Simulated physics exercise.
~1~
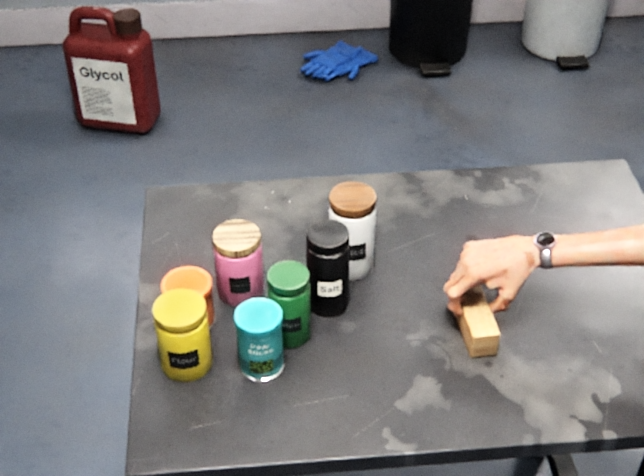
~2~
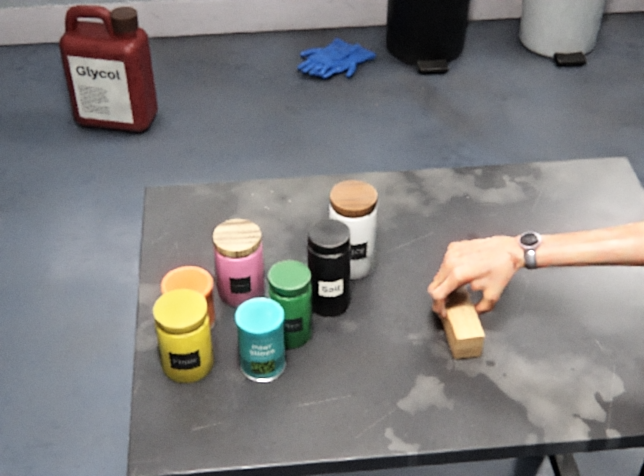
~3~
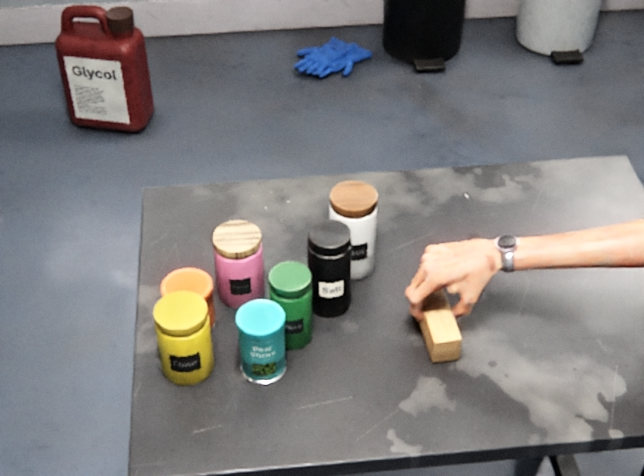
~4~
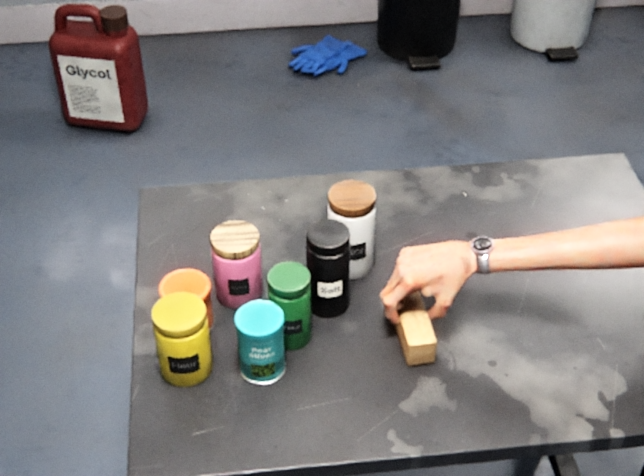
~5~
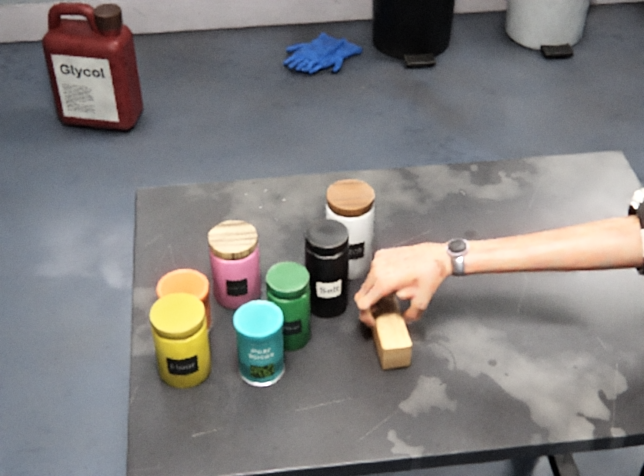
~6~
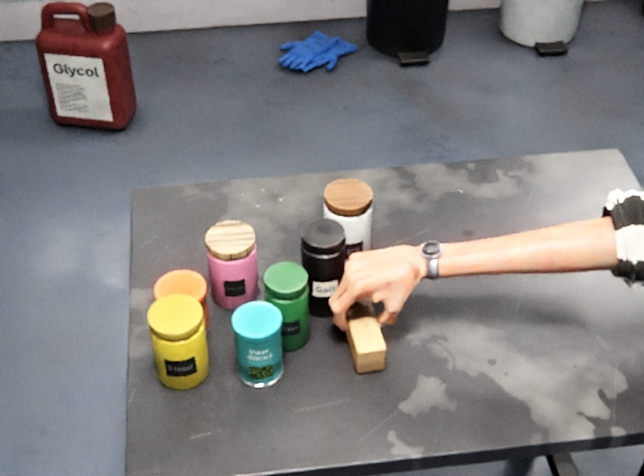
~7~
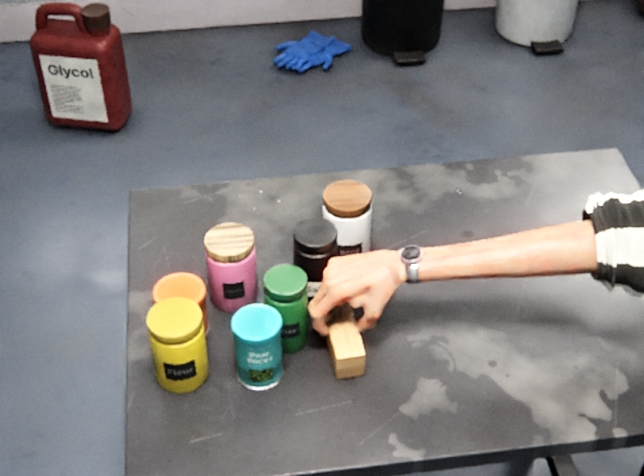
We see a hand sliding a wooden block leftward across a gray table toward a cluster of seven colorful lidded jars and tins, until it reaches the black jar, which shifts slightly left and stays upright while the others remain standing in place.
